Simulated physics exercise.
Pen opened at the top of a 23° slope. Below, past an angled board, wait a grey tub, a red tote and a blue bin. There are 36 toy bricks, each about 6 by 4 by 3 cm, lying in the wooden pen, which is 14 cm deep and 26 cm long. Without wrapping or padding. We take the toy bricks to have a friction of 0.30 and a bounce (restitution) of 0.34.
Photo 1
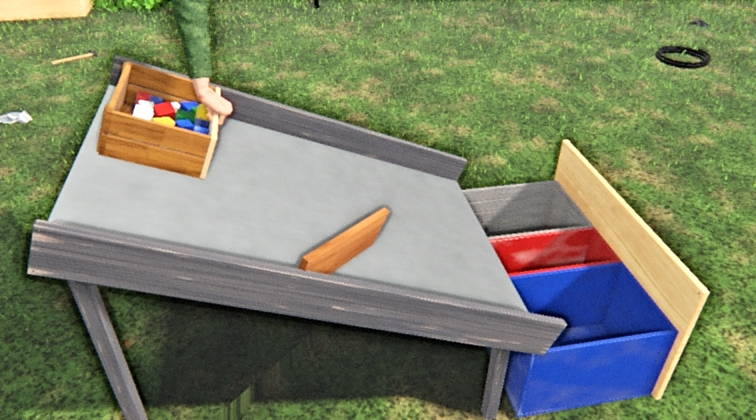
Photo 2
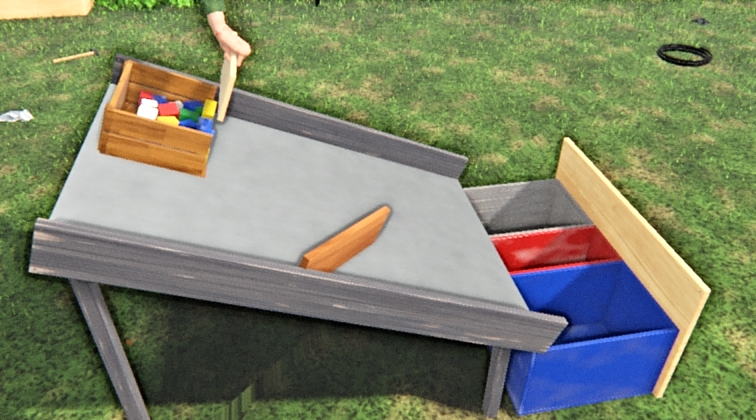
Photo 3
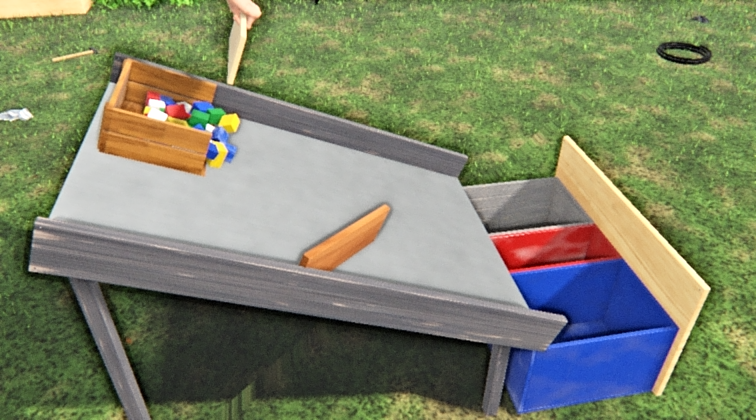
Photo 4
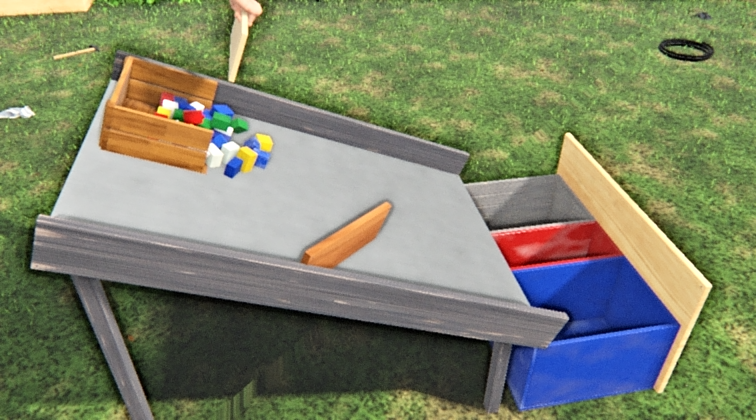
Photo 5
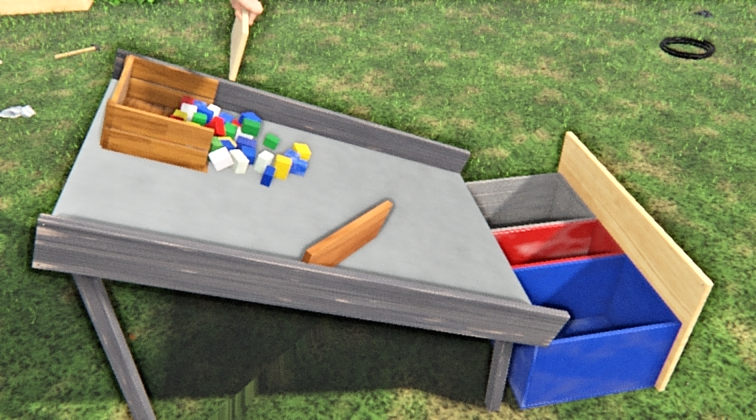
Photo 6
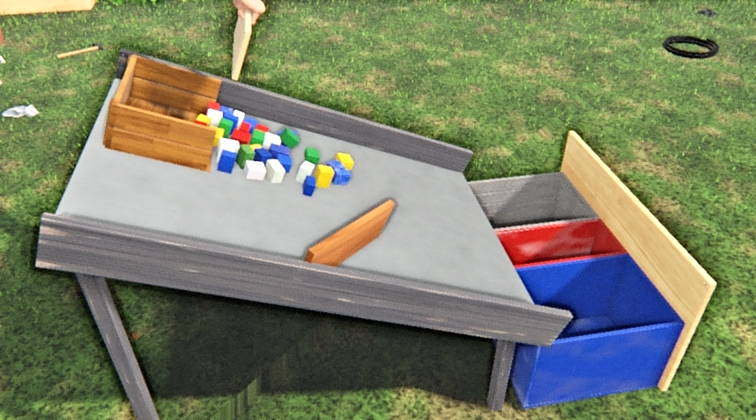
Colourful toy bricks sliding out of a wooden pen and spreading down a grey sloping table after a hand lifts its end panel.
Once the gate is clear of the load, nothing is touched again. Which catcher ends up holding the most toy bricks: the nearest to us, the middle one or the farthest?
Most of it lands in the back container.
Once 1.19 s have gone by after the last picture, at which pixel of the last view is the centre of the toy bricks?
Somewhere around (557, 253) in pixels.
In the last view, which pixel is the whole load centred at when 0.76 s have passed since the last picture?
(481, 202).
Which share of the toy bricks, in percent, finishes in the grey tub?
I'd put it at around 70 percent of them.
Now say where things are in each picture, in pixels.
In the first frame (we follow the rim corner now nearest the camera), wooden pen at (112, 111); grey tub at (477, 240); nothing out yet.
Wooden pen at (113, 110), in the second frame.
Wooden pen at (113, 108); 5 out, the lowest brick at (225, 152), in the third frame.
Wooden pen at (114, 106); 14 out, the lowest brick at (263, 143), in the fourth frame.
Wooden pen at (115, 105); 22 out, the lowest brick at (301, 152), in the fifth frame.
Wooden pen at (118, 104); grey tub at (483, 232); 29 out, the lowest brick at (344, 162), in the sixth frame.
Then, 0.19 s after the last picture, 36 on the slope.
Then, 0.43 s after the last picture, 33 on the slope and 3 in the air.
Then, 0.76 s after the last picture, 8 in the grey tub, 4 in the red tote, 18 on the slope and 6 in the air.
Outcome (1.19 s after the last picture), 26 in the grey tub and 10 in the red tote.
